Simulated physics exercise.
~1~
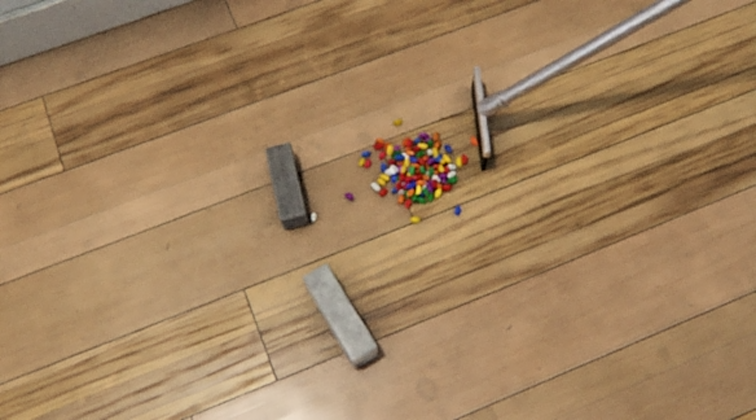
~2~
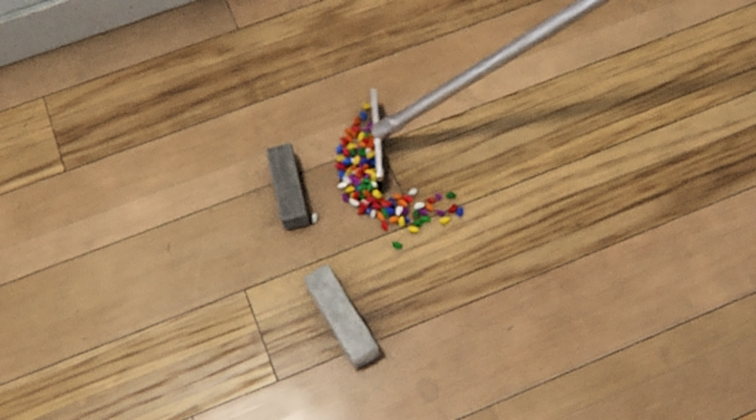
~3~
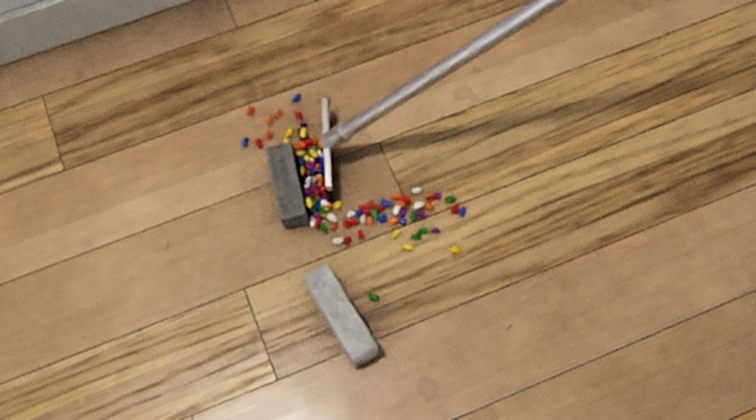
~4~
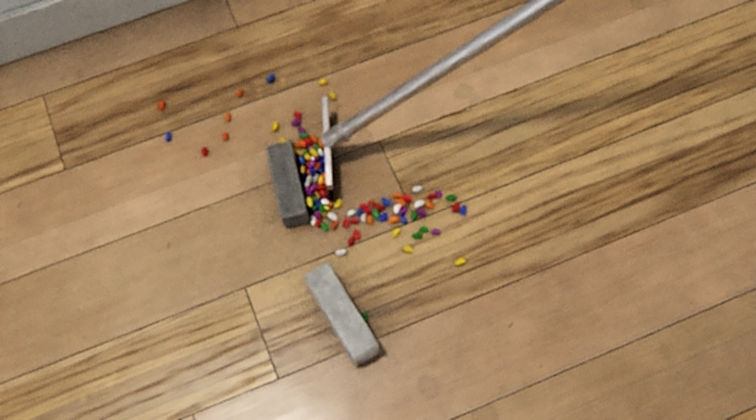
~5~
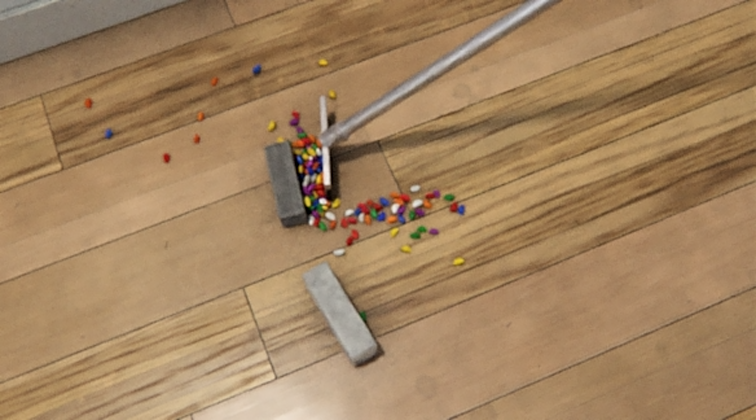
Squeegee pushing colorful jelly beans left across a wooden floor, stopping near a dark block as some scatter past its far end.
